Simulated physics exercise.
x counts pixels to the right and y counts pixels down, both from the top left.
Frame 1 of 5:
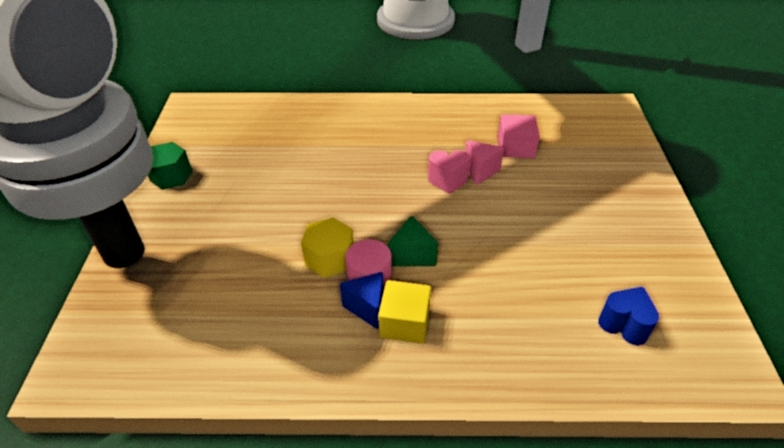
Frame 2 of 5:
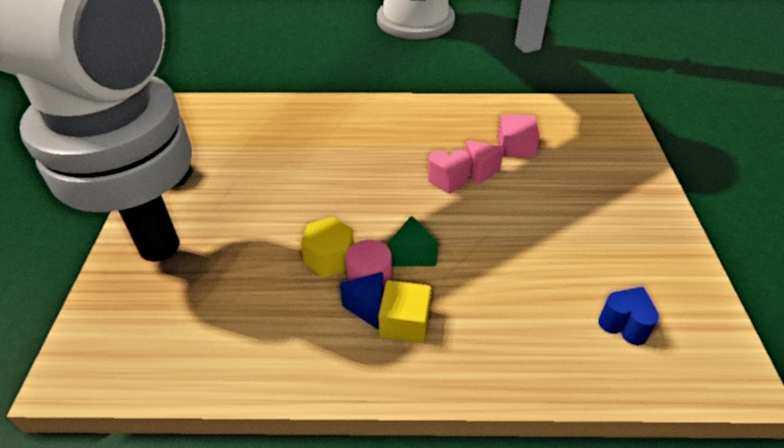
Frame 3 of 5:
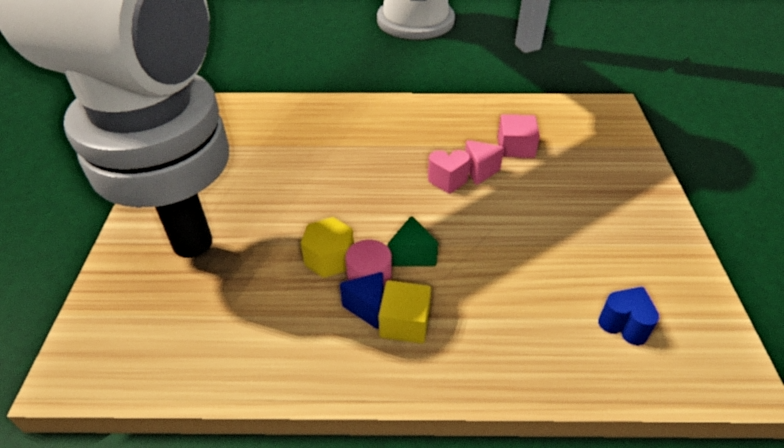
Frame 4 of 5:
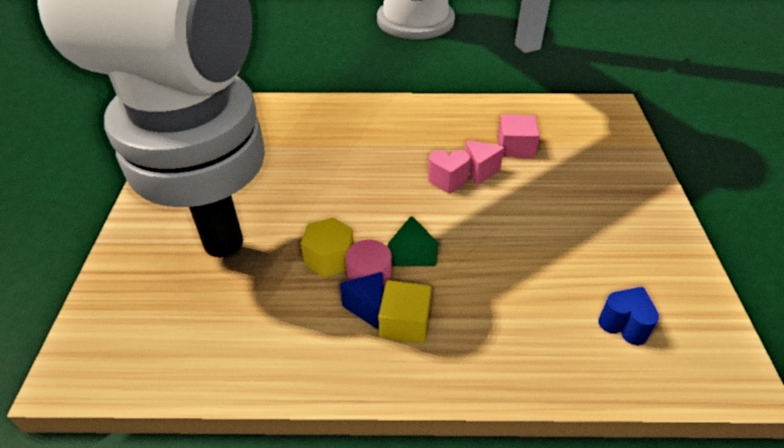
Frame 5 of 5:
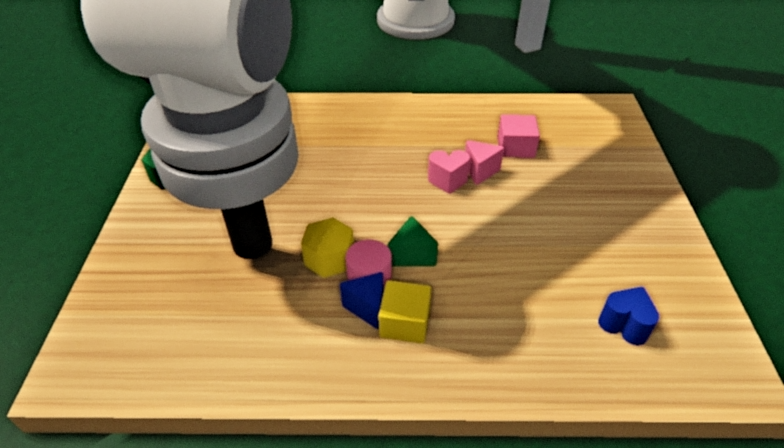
A grey robot arm with a black stick moving right across a wooden board towards a still cluster of coloured blocks.
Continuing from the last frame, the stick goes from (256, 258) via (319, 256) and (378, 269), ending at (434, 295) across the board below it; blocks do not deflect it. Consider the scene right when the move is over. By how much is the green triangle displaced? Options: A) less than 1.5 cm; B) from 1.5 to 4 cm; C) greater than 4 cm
C.
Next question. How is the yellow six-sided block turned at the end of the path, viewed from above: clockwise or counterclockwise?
Twists anticlockwise.
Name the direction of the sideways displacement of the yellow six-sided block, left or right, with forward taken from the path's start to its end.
It will end up to the left.
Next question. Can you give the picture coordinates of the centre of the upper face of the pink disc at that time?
Its top middle will sit at (478, 290).
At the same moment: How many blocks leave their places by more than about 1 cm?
I'd say three or more blocks get moved.
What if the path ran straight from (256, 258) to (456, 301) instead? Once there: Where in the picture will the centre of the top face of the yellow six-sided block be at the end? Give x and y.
Its top middle is near (376, 226).
On the path given first. One third of the way, stick at (318, 244); yellow six-sided block at (360, 232), turned 10° anticlockwise; pink disc at (392, 258); green triangle at (424, 233), turned 40° anticlockwise.
Two thirds of the way, stick at (379, 257); yellow six-sided block at (418, 230), turned 50° anticlockwise; pink disc at (421, 266); green triangle at (460, 230), turned 25° anticlockwise.
At the end, stick at (435, 283); yellow six-sided block at (426, 228), turned 60° anticlockwise; pink disc at (478, 290); yellow square piece at (408, 303), turned 15° clockwise; green triangle at (466, 228), turned 25° anticlockwise.
